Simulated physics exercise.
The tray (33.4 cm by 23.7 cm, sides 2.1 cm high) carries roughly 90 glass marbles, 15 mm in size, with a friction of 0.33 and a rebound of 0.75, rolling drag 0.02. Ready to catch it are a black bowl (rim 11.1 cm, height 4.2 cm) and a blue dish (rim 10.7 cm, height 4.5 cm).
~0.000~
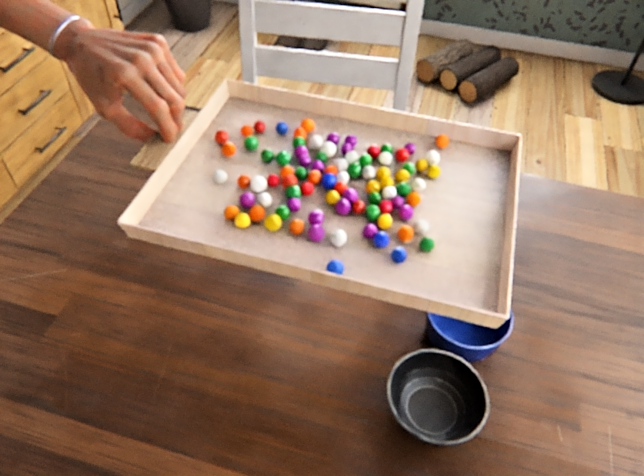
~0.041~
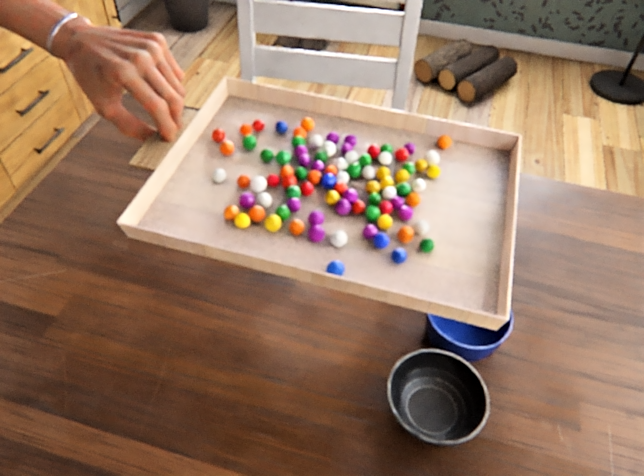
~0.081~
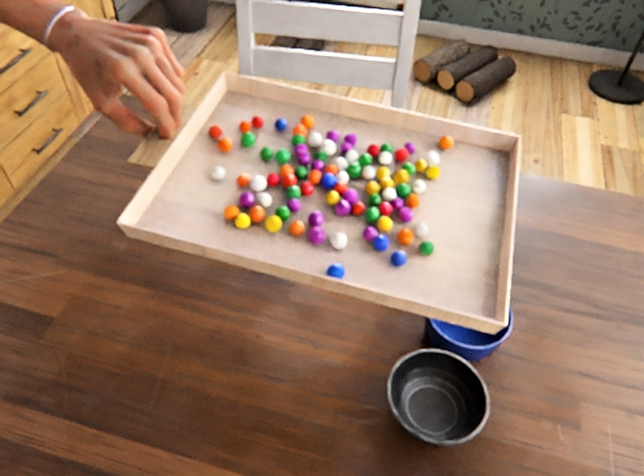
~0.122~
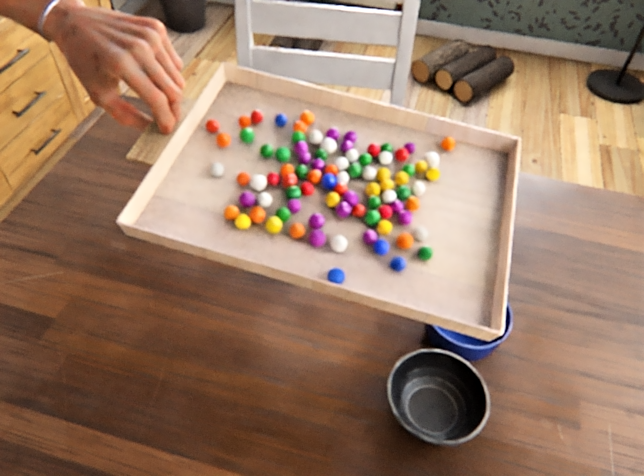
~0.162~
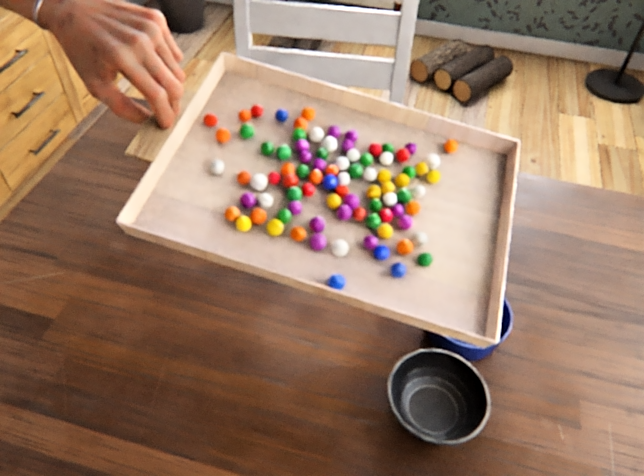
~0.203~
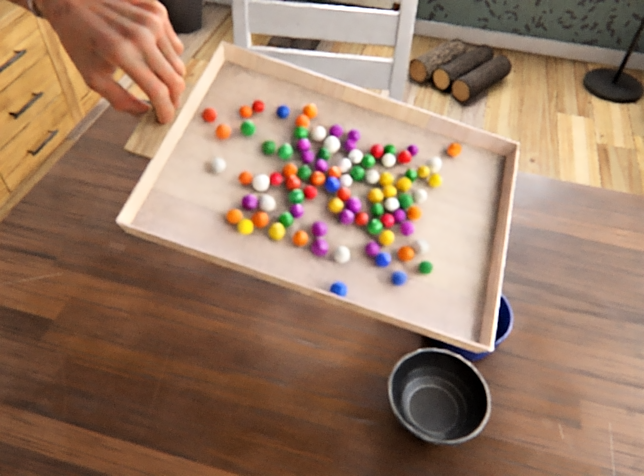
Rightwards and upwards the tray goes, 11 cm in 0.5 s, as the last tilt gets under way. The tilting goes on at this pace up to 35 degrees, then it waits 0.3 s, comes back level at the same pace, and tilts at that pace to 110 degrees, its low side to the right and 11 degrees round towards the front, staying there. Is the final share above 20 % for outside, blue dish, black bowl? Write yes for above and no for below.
Outside everything: Yes, blue dish: No, black bowl: Yes.
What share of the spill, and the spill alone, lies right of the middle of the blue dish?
Roughly 40 per cent.
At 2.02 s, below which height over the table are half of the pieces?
That height is around 12 cm above the table.
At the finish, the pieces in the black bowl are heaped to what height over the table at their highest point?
Measured height, approx. 3.5 cm.
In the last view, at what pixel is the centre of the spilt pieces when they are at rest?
Roughly at pixel (375, 410).
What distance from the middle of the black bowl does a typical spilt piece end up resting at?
About 34 centimetres.
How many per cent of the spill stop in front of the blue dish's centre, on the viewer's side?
Around 80 percent.
After 0.90 s, tilt 26 degrees; black bowl 5 %, tray 90 %; middle of all pieces on or above the table near (426, 307).
Then, at 1.48 s, tilt 22 degrees; black bowl 5 %, tray 90 %, outside 5 %; middle of all pieces on or above the table near (483, 308).
After 2.02 s, tilt 78 degrees; black bowl 10 %, tray 55 %, outside 10 %, in the air 20 %; middle of all pieces on or above the table near (470, 345).
After 2.53 s, tilt 110 degrees; blue dish 5 %, black bowl 40 %, outside 55 %; middle of all pieces on or above the table near (446, 389).
At rest (4.4 s), blue dish 5 %, black bowl 40 %, tray 0 %, outside 55 %.
